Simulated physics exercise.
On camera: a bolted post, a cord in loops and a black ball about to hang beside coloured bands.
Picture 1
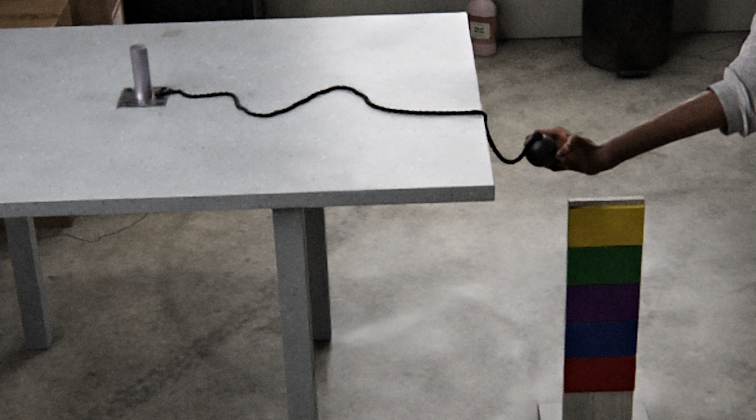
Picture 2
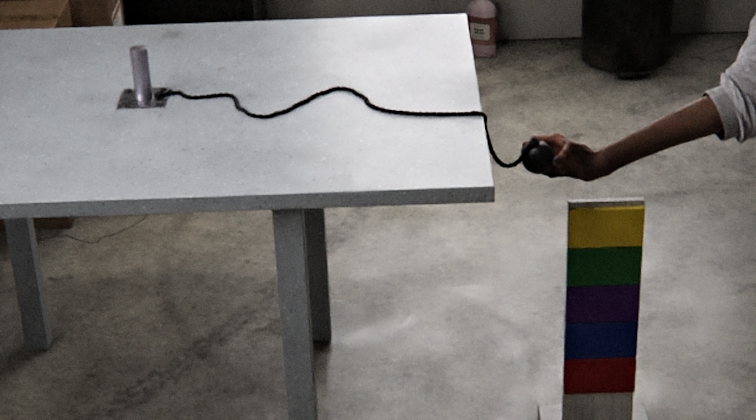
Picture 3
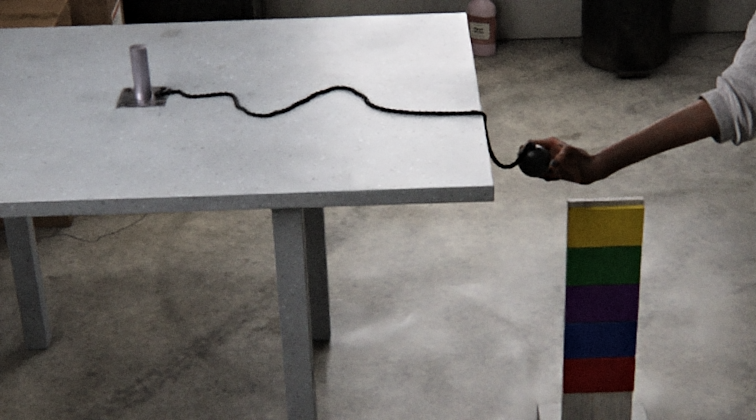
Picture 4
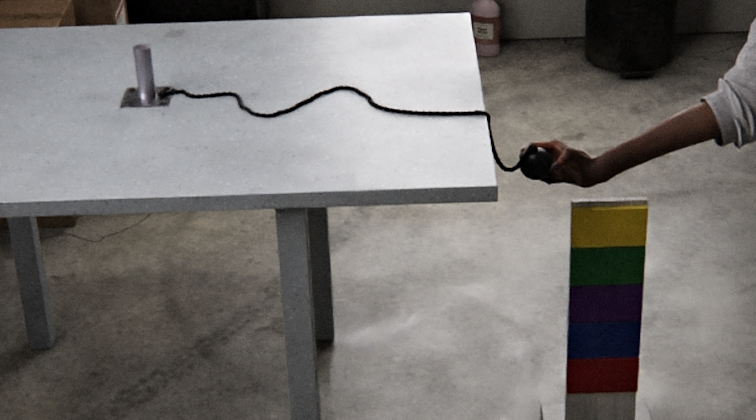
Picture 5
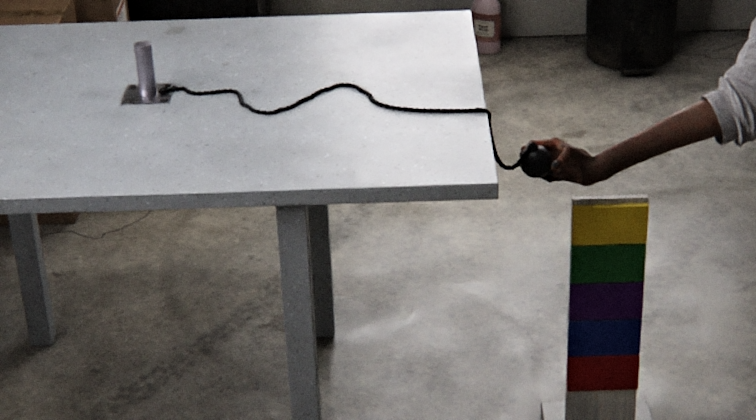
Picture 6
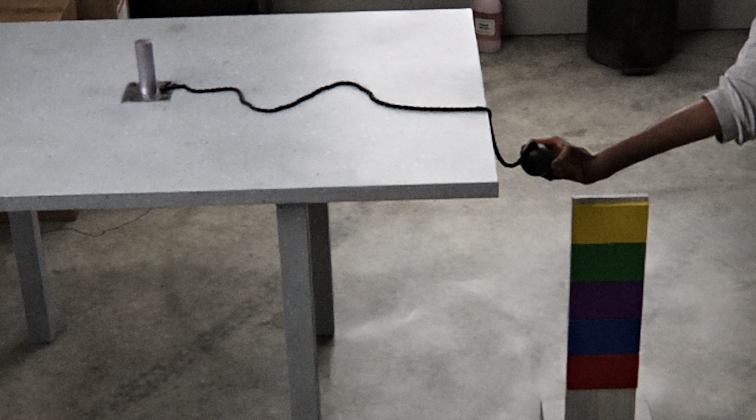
In a room with a bare concrete floor, a black cord winds loosely across a pale table from a short metal post to a black ball held by a hand just past the right edge, above a column of coloured bands. The hand dips very slightly, then stays nearly still.
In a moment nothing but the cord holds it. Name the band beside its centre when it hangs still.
The purple one.
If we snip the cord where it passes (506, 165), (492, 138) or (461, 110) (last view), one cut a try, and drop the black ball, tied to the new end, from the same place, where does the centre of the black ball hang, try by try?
Near (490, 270), (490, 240) and (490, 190).
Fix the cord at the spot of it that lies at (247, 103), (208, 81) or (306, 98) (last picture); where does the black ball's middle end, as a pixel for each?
In that order: (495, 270), (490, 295) and (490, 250).
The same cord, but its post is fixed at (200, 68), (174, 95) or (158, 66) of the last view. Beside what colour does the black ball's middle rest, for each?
One after the other, blue; blue; purple.
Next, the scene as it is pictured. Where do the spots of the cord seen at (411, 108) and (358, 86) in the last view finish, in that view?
The first at (487, 134), the second at (438, 97).
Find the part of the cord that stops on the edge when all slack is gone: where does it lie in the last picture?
The one at (380, 102).
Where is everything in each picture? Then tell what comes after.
The first frame shows black ball (541, 151); yellow (607, 228); green (605, 266); purple (603, 303); blue (602, 340); red (600, 375).
The second frame shows black ball (538, 157); cord through (192, 98) (252, 115) (326, 93) (386, 111) (482, 118).
The third frame shows black ball (534, 161).
The fourth frame shows black ball (536, 164); cord through (195, 97) (255, 115) (329, 92) (390, 110) (486, 118).
The fifth frame shows black ball (536, 162).
The sixth frame shows black ball (537, 160); cord through (197, 92) (256, 110) (330, 87) (391, 106) (487, 114).
Soon after, ball near (452, 288); level with purple.
Then, ball near (508, 300); level with purple.
At rest, ball near (489, 301); level with purple. The cord holds its middle at purple.
